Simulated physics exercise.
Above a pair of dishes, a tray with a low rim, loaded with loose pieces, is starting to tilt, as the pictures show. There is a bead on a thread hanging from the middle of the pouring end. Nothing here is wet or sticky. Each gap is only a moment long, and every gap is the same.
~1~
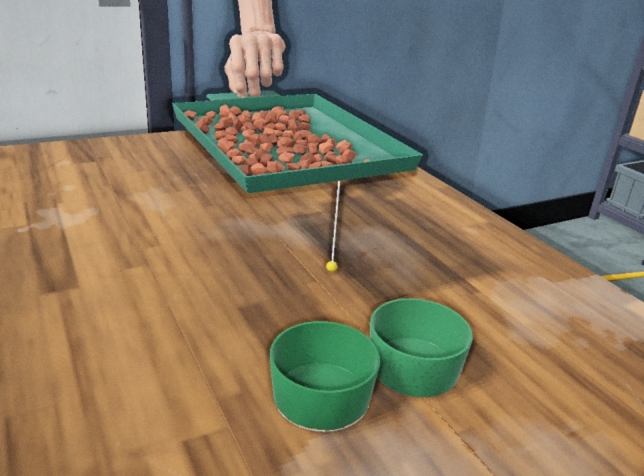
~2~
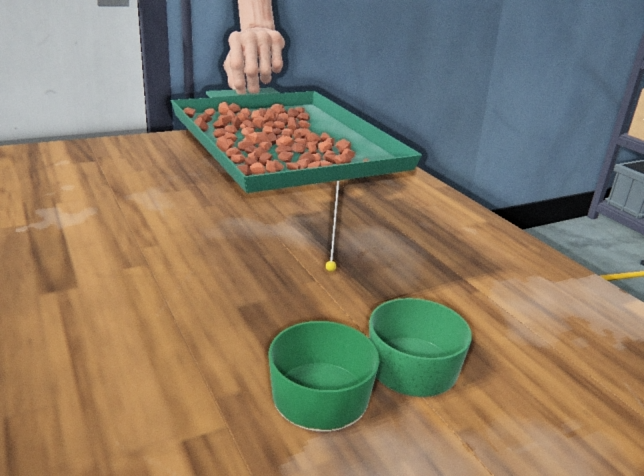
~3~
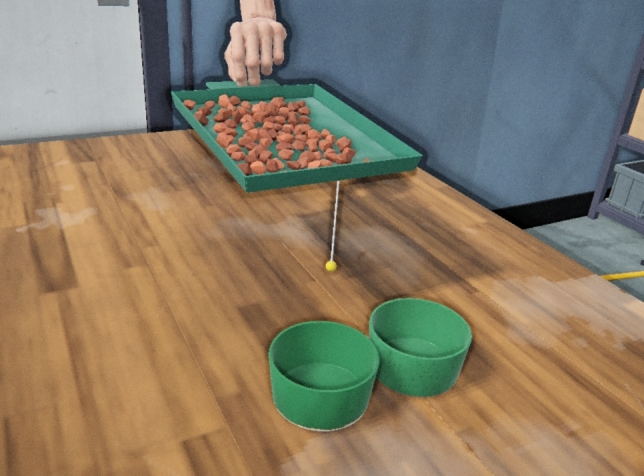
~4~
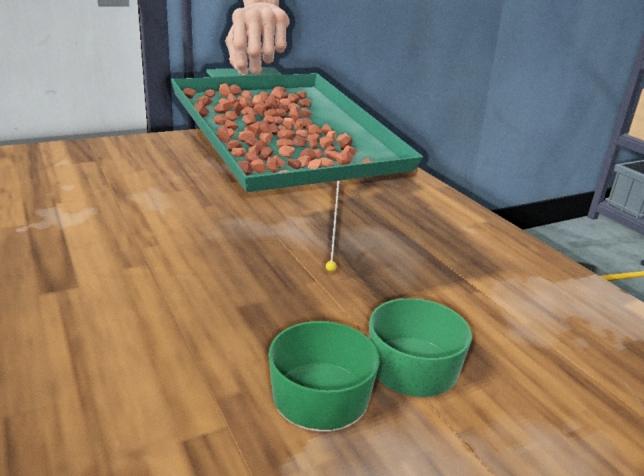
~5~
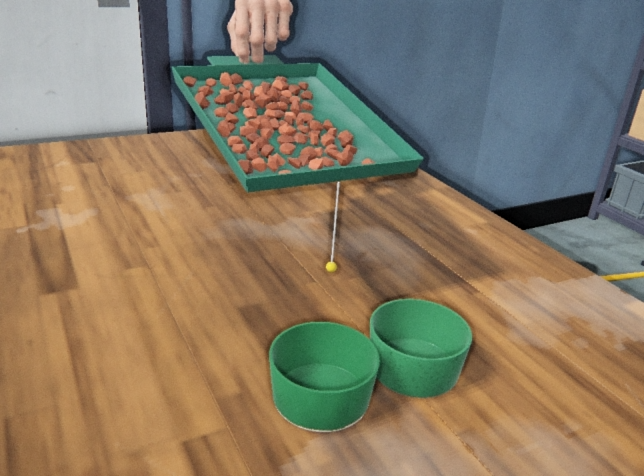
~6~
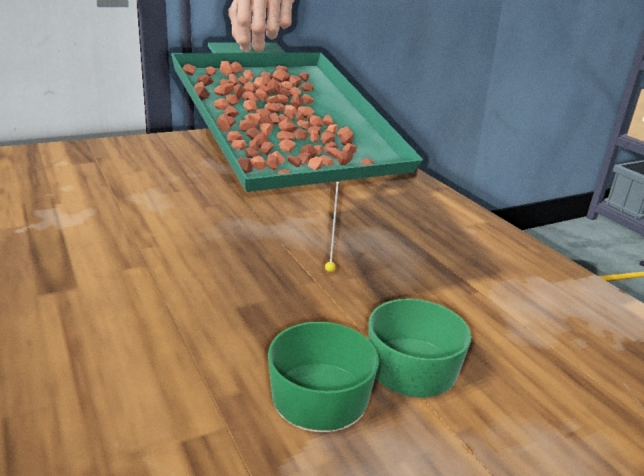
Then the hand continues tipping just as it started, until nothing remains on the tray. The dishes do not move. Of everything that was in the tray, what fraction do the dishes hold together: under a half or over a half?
Together they hold under a half.
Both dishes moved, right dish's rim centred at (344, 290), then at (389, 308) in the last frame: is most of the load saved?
In the first position a minority, in the second a majority.
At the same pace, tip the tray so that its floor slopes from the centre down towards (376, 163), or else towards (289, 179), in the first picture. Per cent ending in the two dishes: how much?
Somewhere close to 0 % the first time, 0 % the second.
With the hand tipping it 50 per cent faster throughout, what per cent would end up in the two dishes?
It would come out near 30 per cent.
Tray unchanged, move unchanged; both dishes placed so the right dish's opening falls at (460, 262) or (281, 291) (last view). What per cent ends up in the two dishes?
Trial 1 around 30 percent, trial 2 around 0 percent.
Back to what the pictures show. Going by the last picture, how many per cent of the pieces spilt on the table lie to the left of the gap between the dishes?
That comes to about 60 per cent of the pieces.
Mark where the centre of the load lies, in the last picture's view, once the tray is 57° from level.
Look close to (331, 137) in the last picture.
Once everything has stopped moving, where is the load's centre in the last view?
Roughly pixel (355, 338).
Soon, tray tipped steeply; nearly all on the tray; a stray few in the air.
A while on, tray tipped right over; about a third on the tray; a small part in the left dish; a small part in the right dish; about a quarter outside both; about a quarter in the air.
Towards the end, tray tipped past a quarter turn; a small part in the left dish; a small part in the right dish; most outside both.
Finally, tray tipped past a quarter turn; a small part in the left dish; a small part in the right dish; most outside both.
